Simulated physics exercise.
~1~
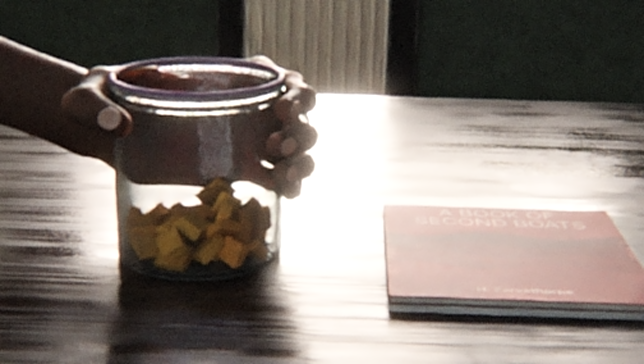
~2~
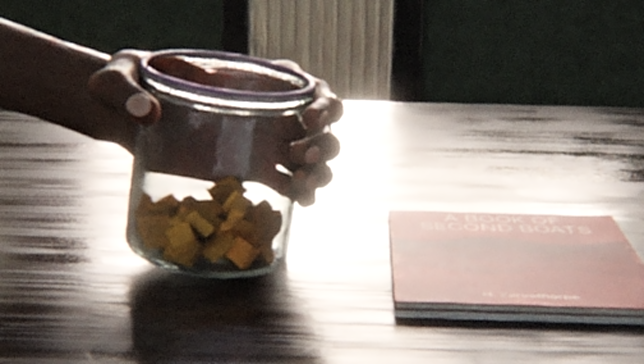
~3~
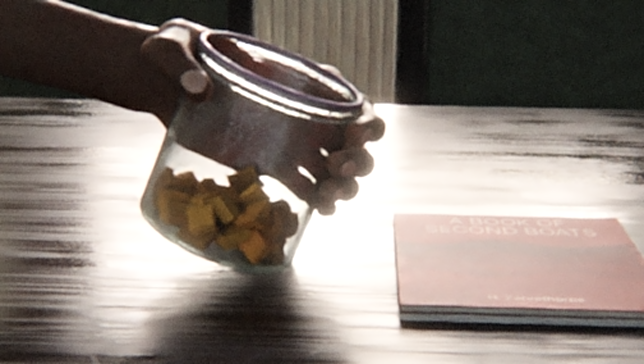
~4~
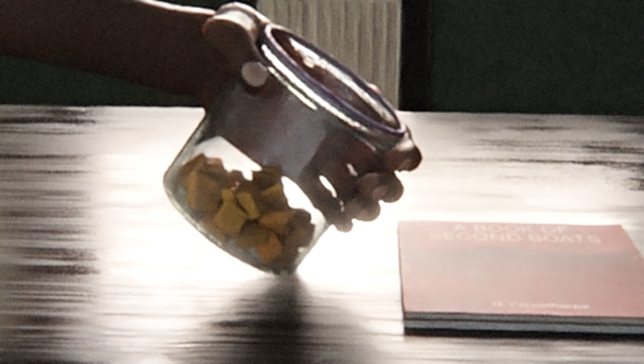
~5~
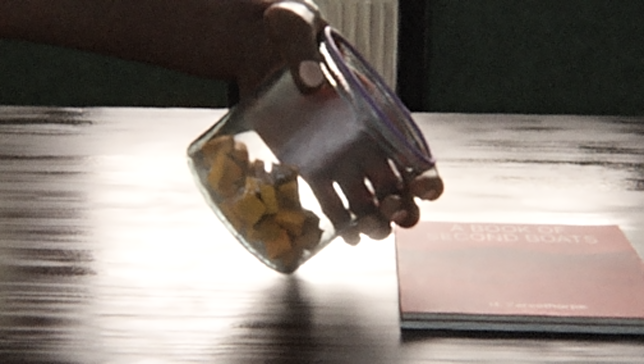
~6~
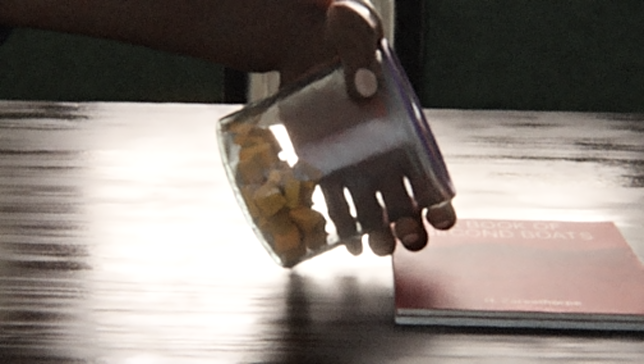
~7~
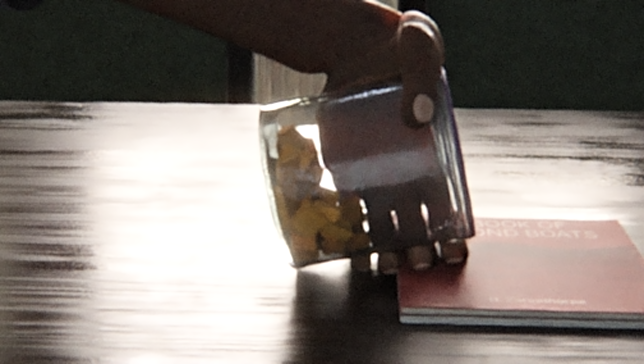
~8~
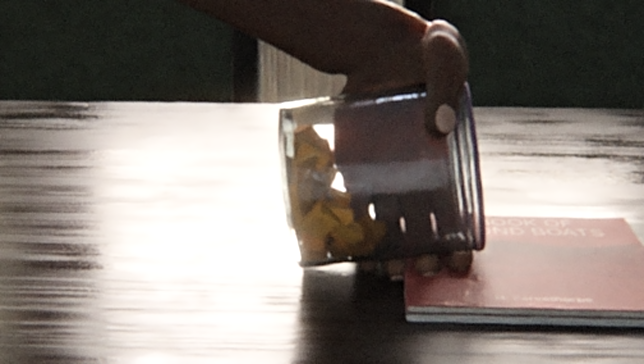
On a streaked tabletop beside a reddish book, a hand grips an open clear jar holding yellow-orange chunks and tips it to the right until it lies nearly on its side, its rim end resting on the book's edge, with the chunks still inside.
